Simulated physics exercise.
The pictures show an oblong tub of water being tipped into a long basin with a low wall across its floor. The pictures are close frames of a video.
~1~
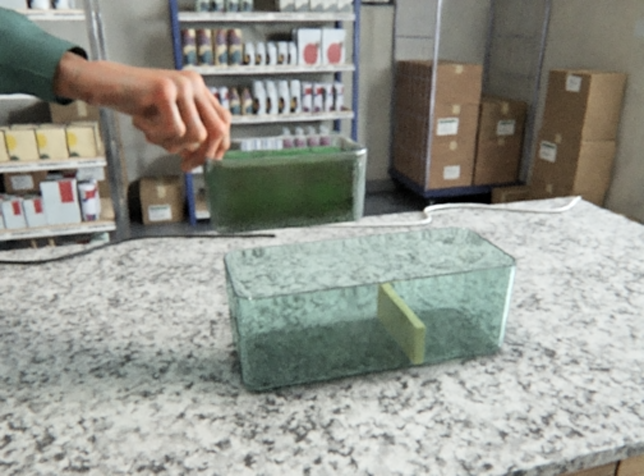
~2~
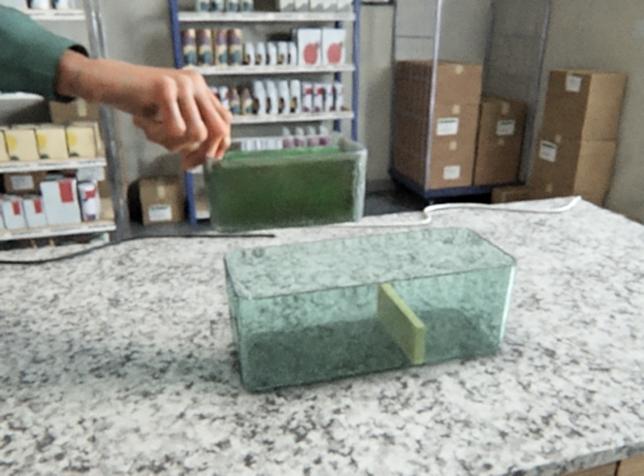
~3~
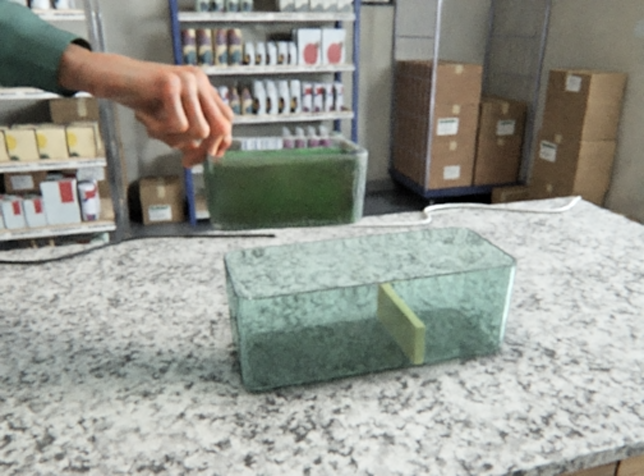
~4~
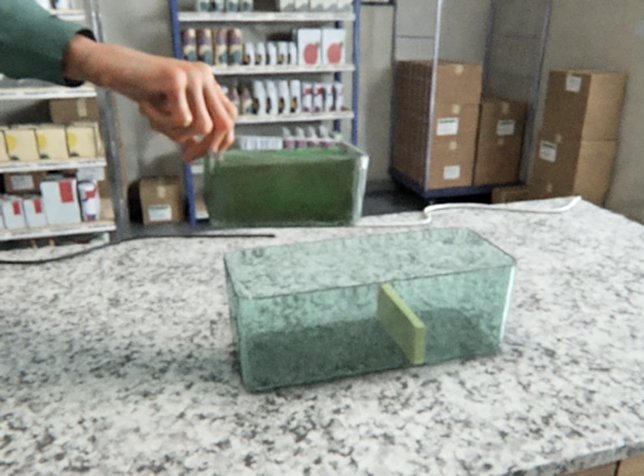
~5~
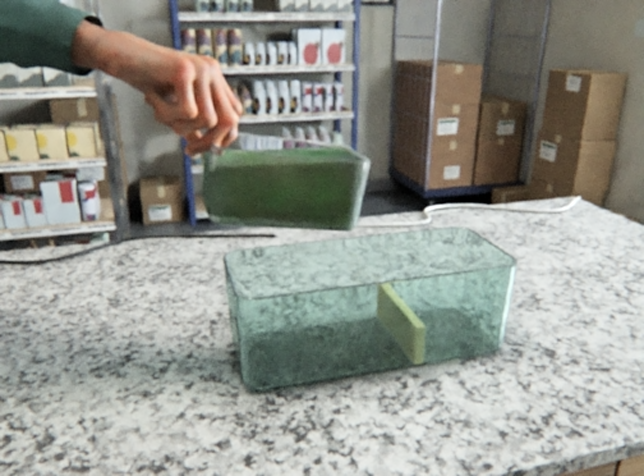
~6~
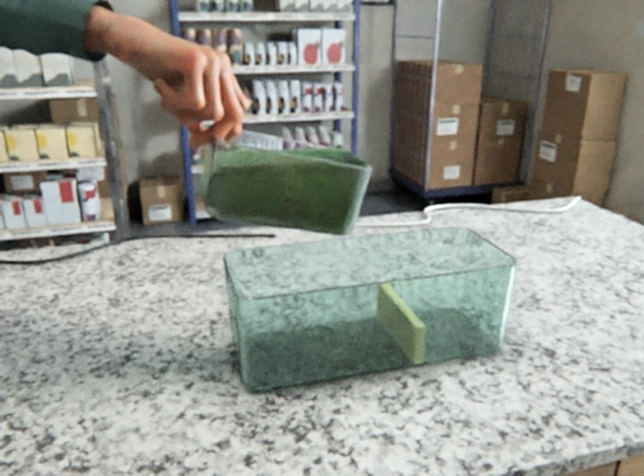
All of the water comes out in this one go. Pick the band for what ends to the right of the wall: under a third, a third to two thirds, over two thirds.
In the end from a third to two thirds is right of the wall.
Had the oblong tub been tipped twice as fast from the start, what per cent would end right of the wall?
Roughly 35 in a hundred.
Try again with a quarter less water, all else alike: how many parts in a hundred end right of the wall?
Some 40 per cent.
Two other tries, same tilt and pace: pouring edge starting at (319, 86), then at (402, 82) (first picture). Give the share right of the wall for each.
First some 35, then 65 per cent.
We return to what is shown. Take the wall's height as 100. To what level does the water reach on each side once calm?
Left about 30, right about 70.
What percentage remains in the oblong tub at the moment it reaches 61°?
Roughly 45 in a hundred.
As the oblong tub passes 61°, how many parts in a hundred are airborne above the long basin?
Close to 25 per cent.
A moment on, the oblong tub is tipped part way and 43 per cent is still to pour, 4 is left of the wall and 25 right of it.
Next, the oblong tub is tipped on its side and 11 per cent is still to pour, 27 is left of the wall and 57 right of it.
Then the oblong tub is tipped on its side and 2 per cent is still to pour, 38 is left of the wall and 57 right of it.
Later the oblong tub is tipped on its side and 0 per cent is still to pour, 40 is left of the wall and 57 right of it.
At rest 40 per cent lies left of the wall, 57 right of it and 3 outside.
